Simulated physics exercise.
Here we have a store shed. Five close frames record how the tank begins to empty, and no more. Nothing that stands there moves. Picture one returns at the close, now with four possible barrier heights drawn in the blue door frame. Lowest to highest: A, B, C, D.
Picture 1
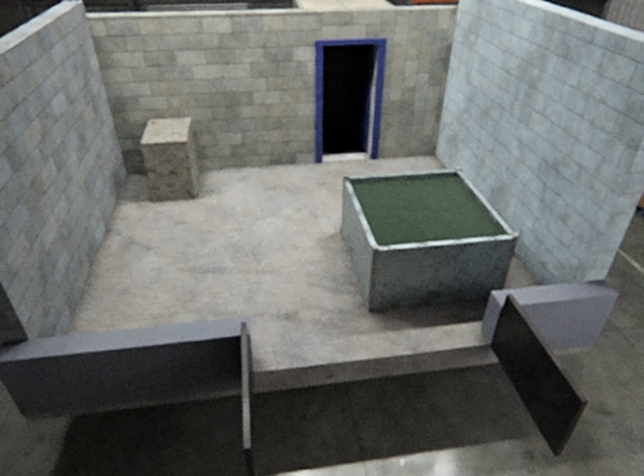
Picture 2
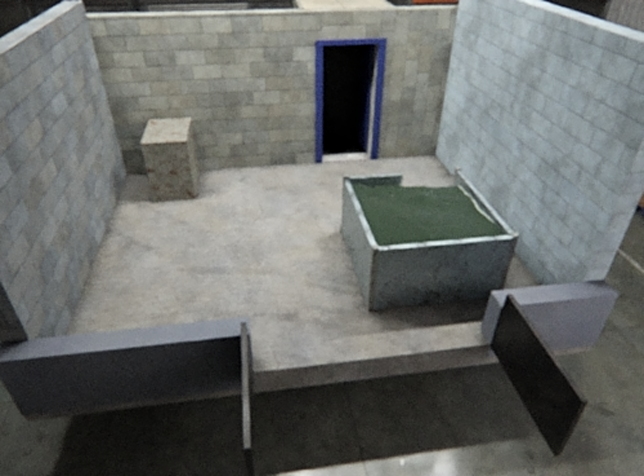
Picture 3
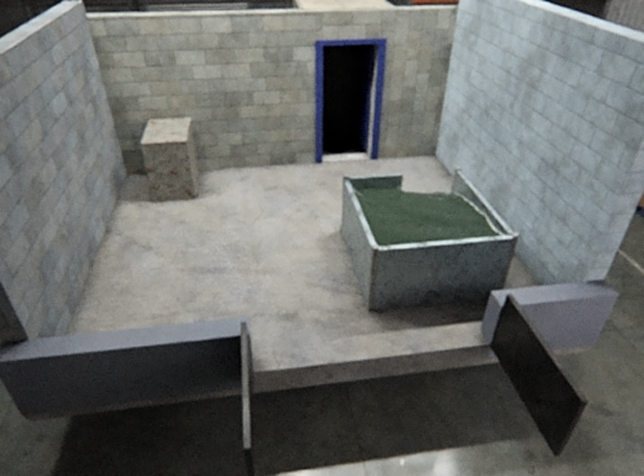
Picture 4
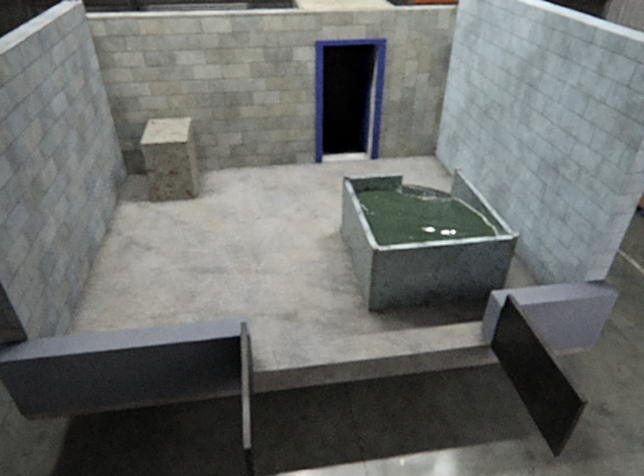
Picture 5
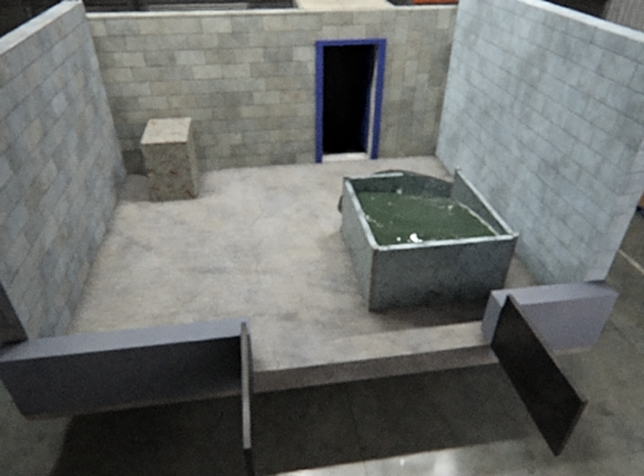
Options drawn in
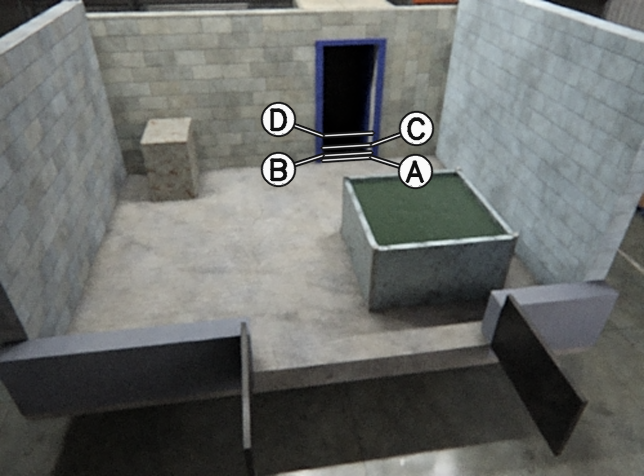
A grey block-walled shed with a blue doorway stood still while the green water in the big open tank dropped away at the back, sank lower and rippled, with white flecks showing on it.
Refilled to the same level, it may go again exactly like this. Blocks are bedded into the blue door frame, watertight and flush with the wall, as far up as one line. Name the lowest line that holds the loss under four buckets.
Take C.
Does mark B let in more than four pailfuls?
Yes, it does.
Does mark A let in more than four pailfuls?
Yes, it does.
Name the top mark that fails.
Here it is mark B.
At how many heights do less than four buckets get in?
Two.
In white, A at (347, 158); B at (347, 154); C at (347, 146); D at (347, 134); from the bottom up A, B, C, D.
With A, dozens of bucketfuls pour in.
With B, about 13 bucketfuls get in.
With C, a splash gets over, under a bucket.
With D, nothing gets over.
